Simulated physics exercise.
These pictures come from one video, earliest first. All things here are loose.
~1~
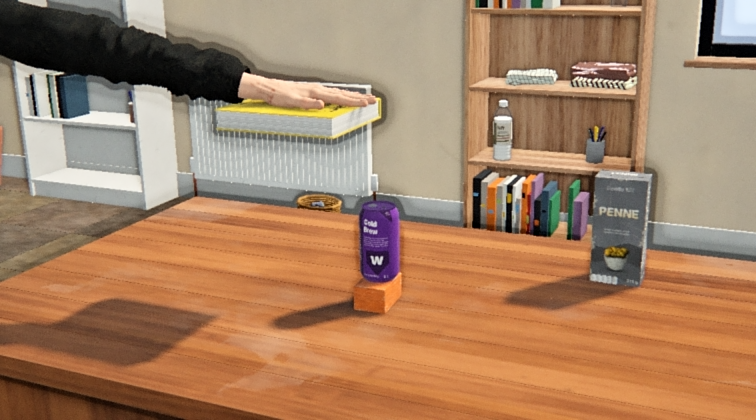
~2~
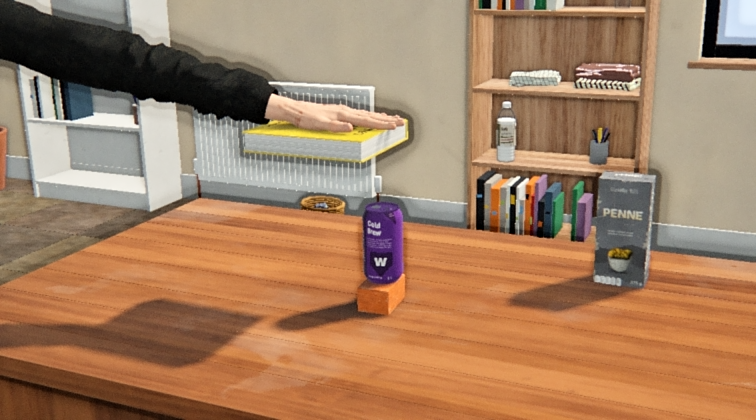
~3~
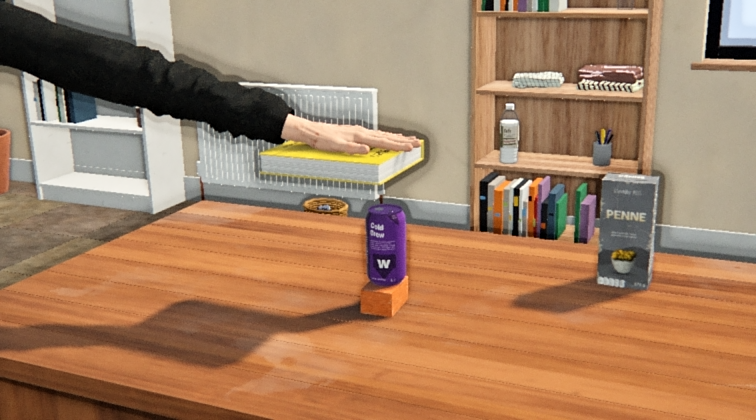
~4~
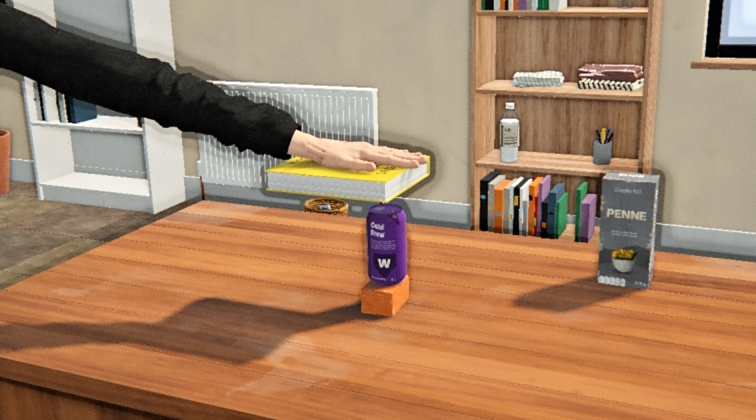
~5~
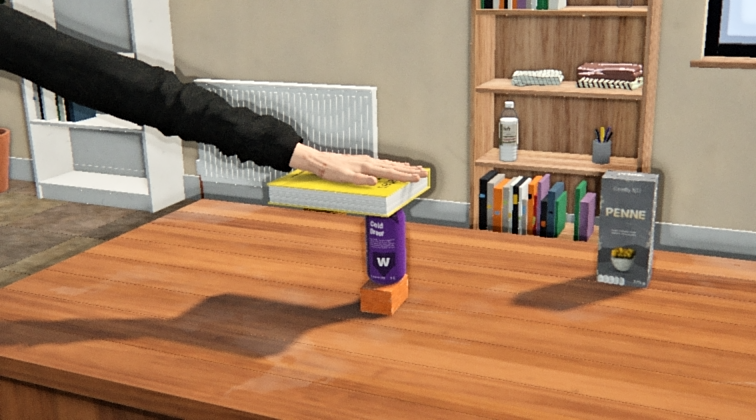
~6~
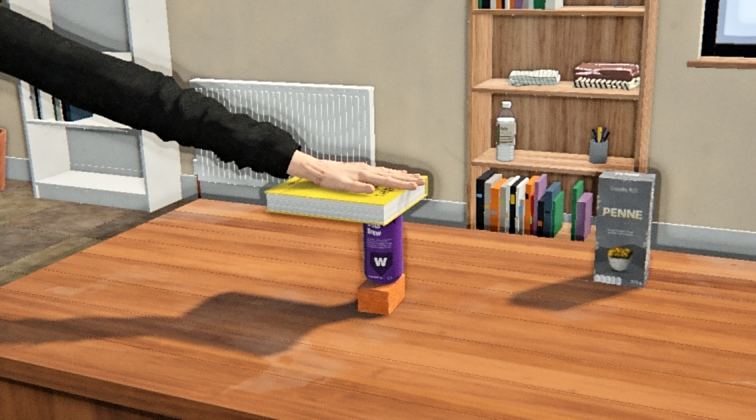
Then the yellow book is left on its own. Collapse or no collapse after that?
Something falls.
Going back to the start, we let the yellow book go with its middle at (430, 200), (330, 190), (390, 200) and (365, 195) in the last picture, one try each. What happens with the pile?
Lab note - try 1: Collapse; try 2: Collapse; try 3: No collapse; try 4: No collapse.
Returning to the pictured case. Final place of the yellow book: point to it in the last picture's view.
Around (272, 275).
Then, 0.30 s on from there, yellow book now fallen.
Then, 0.70 s on from there, things are still on the move.
Then, 0.90 s on from there, as before.
In the end, fallen, yellow book; the other 3 unmoved. At the end, from the last picture's camera, yellow book near (272, 275). The pile comes apart.
